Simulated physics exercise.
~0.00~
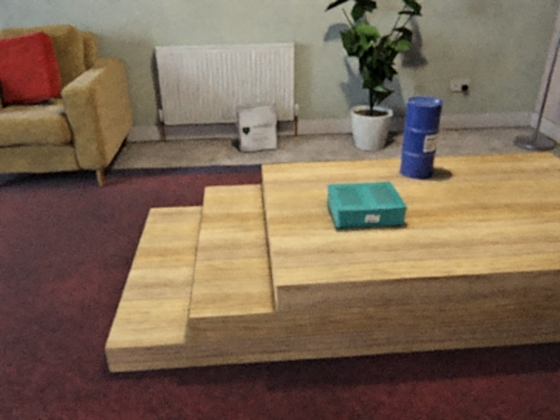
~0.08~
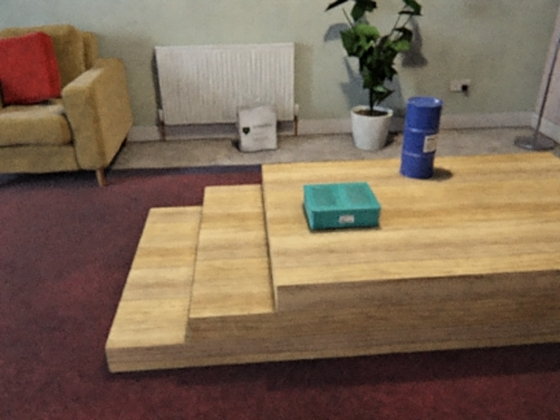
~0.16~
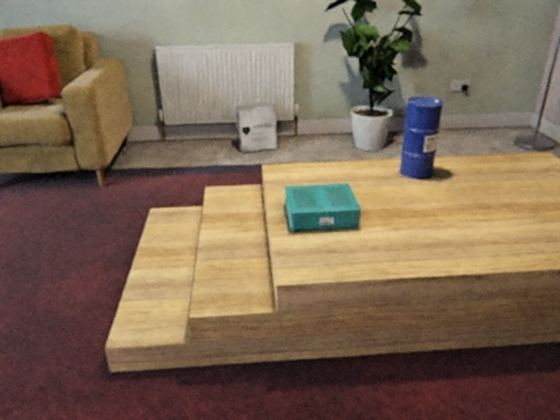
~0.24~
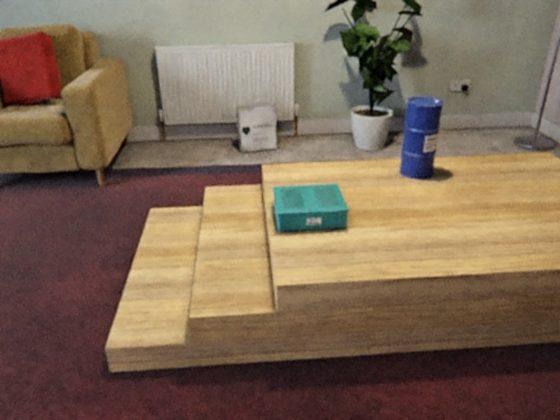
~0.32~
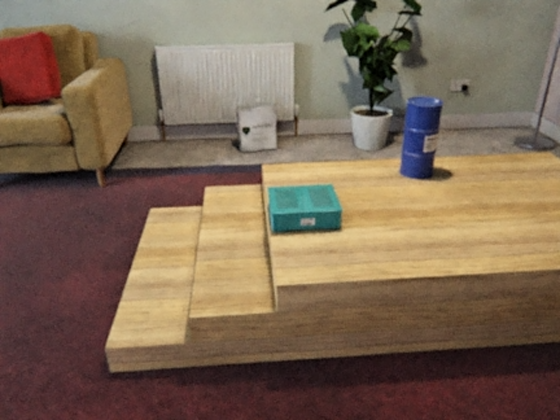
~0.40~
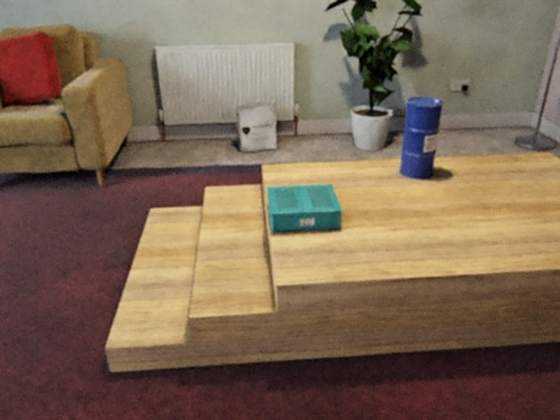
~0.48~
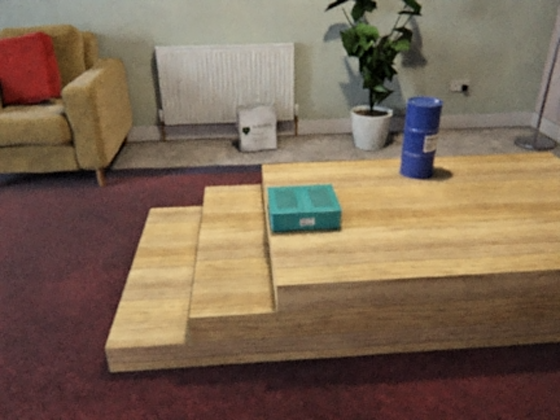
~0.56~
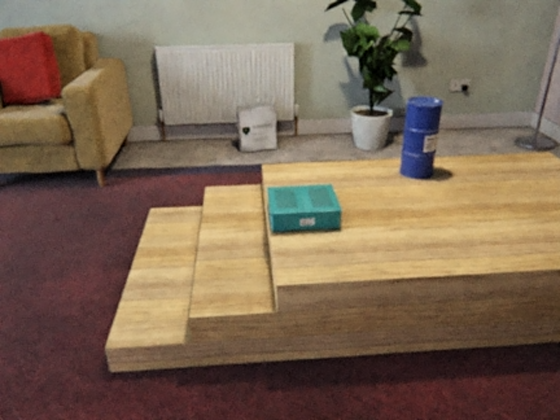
A turquoise box slid left across a low wooden platform, away from a blue canister that stayed put, then slowed and stopped right by the edge above the steps, where it remained without dropping down.
